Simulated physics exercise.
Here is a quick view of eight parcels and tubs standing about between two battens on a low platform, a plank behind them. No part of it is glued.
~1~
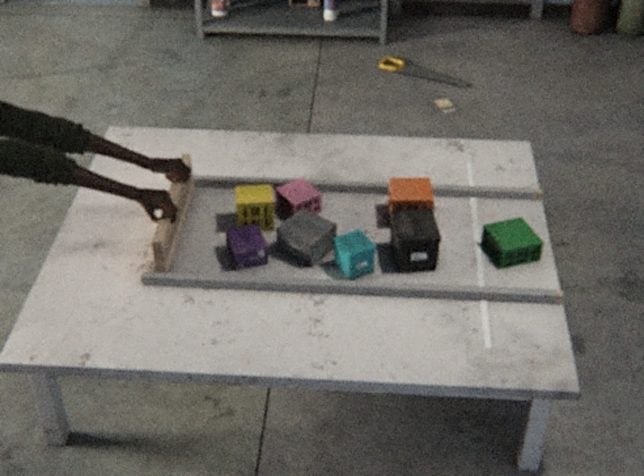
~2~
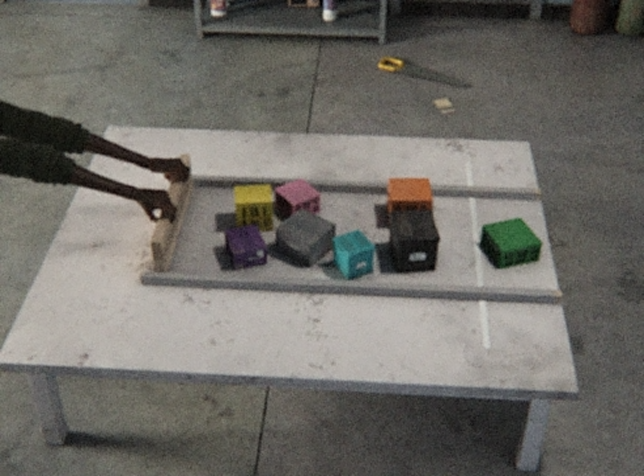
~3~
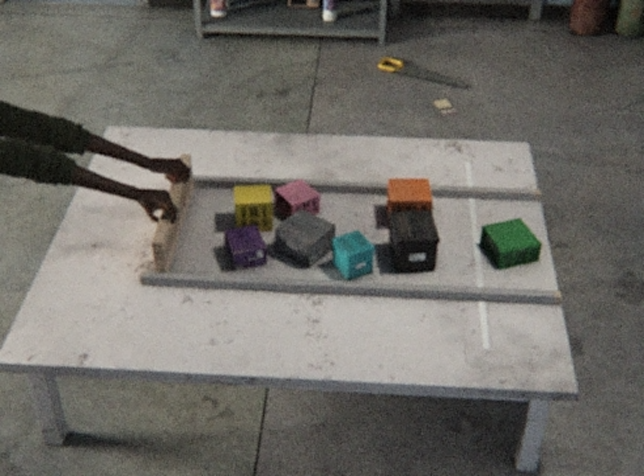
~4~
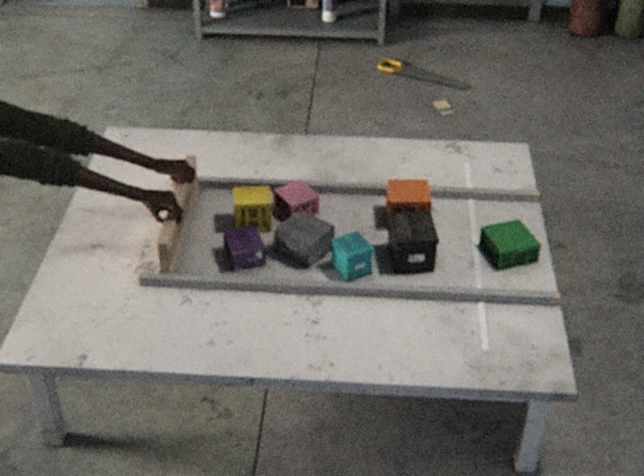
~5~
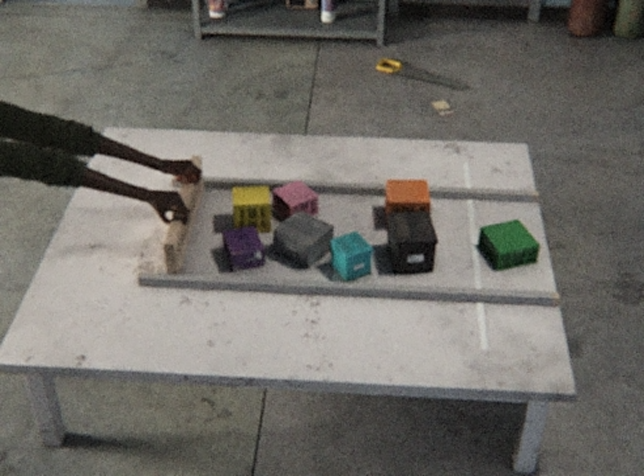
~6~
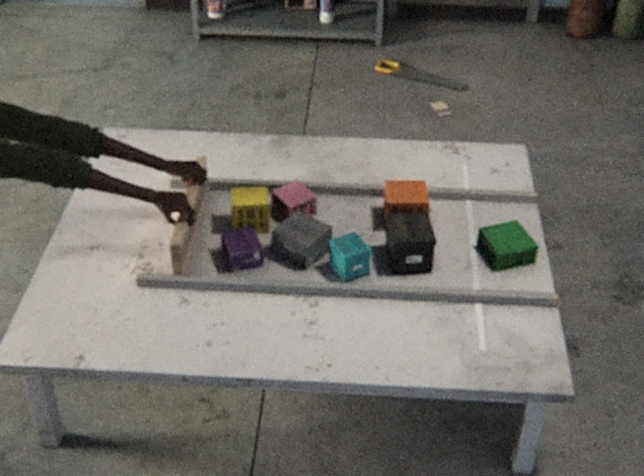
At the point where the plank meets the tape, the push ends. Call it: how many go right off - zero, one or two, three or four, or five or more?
One or two go off.
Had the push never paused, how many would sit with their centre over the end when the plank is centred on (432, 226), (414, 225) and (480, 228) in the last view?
By position: 1 / 1 / 2.
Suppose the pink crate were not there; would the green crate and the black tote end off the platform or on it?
The green crate is lost, the black tote comes down.
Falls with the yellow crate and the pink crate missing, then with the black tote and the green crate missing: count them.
Try 1: 2; try 2: 0.
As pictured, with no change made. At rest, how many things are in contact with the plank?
The answer is 3.
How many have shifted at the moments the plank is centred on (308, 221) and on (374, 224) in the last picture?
That makes 6 at the first spot and 8 at the second.
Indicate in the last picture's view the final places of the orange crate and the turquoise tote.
Roughly (528, 211) for the first and roughly (529, 275) for the second.
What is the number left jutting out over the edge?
The number overhanging is 2.
Soon after, none off yet; green crate at rest near (507, 246); black tote at rest near (410, 243); orange crate at rest near (406, 206).
Then, none off yet; green crate moved a little near (522, 245); black tote moved about its own width near (478, 250); orange crate moved about its own width near (434, 207).
At rest, the number that fall off is one or two; fallen, black tote and green crate.
